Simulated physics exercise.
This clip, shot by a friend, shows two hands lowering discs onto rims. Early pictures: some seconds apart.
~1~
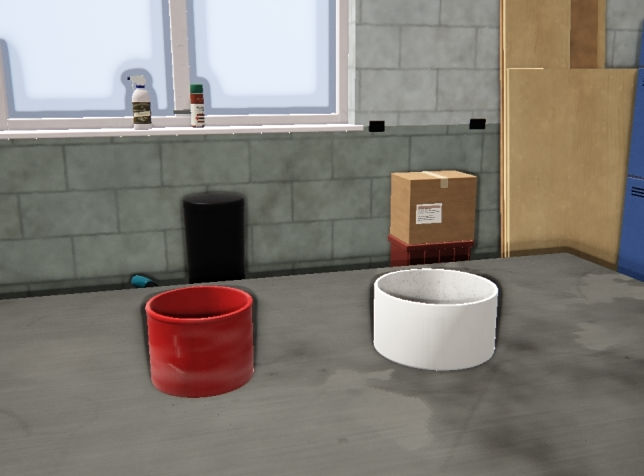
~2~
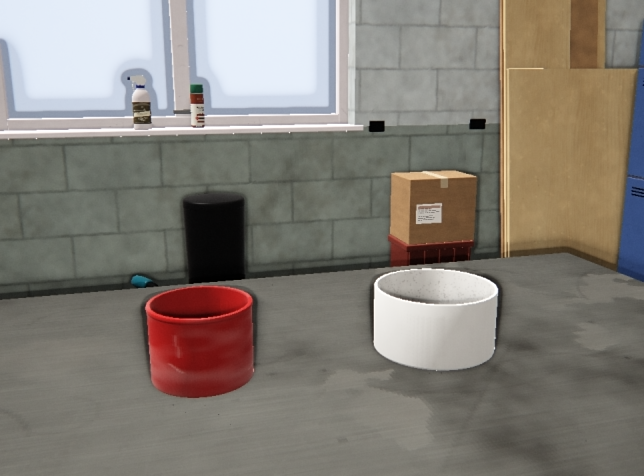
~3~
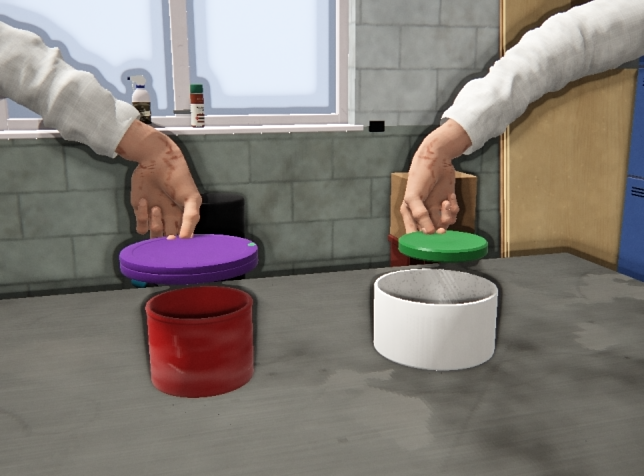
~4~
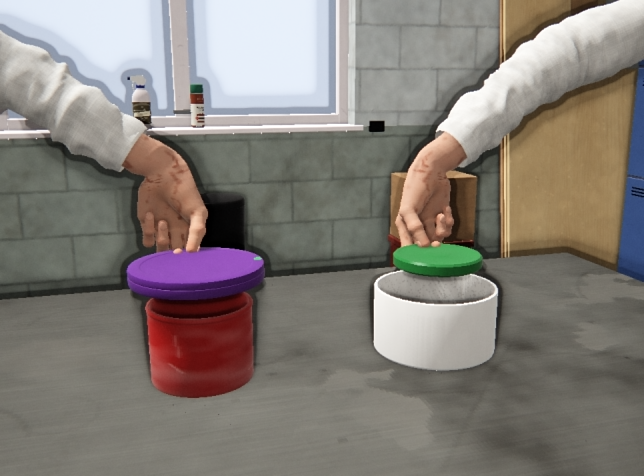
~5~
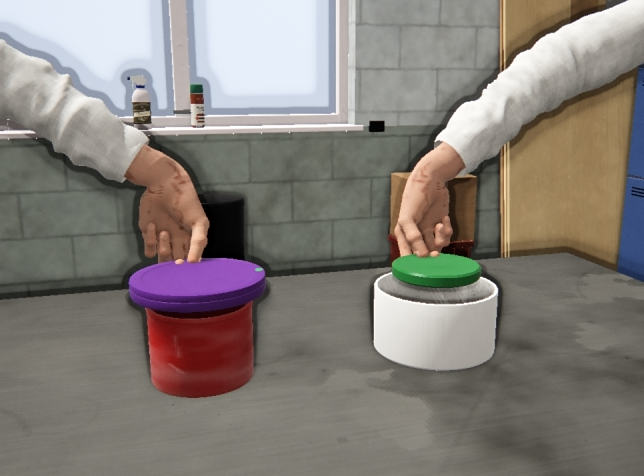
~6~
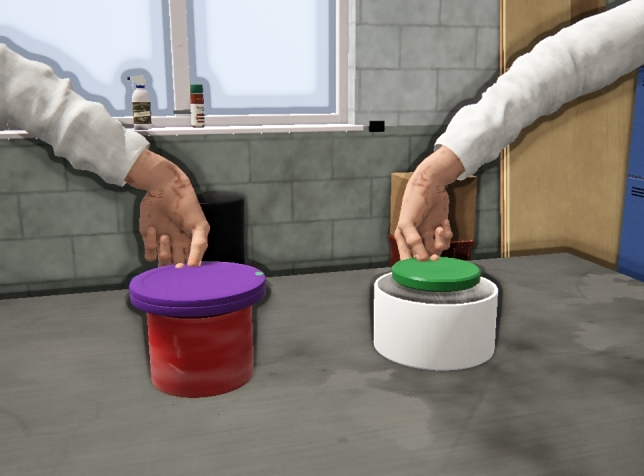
On a gray tabletop by a window, a red container and a white one stood open, then two hands came in and lowered a purple disc onto the red one and a green disc to the white one.
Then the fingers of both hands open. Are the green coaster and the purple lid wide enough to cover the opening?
Result: Green coaster goes in; purple lid stays up.
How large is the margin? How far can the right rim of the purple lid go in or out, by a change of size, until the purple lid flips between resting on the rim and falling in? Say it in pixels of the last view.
The flip comes at close to 16 pixels toward the left.
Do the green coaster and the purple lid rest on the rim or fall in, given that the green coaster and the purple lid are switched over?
Looking at both, the green coaster ends up in and the purple lid remains on top.
Then, 0.12 s after the last picture, green coaster moved a little near (435, 295); purple lid sitting on the rim near (199, 293).
At rest, the green coaster drops inside, near (433, 338); the purple lid covers the opening, near (199, 293).
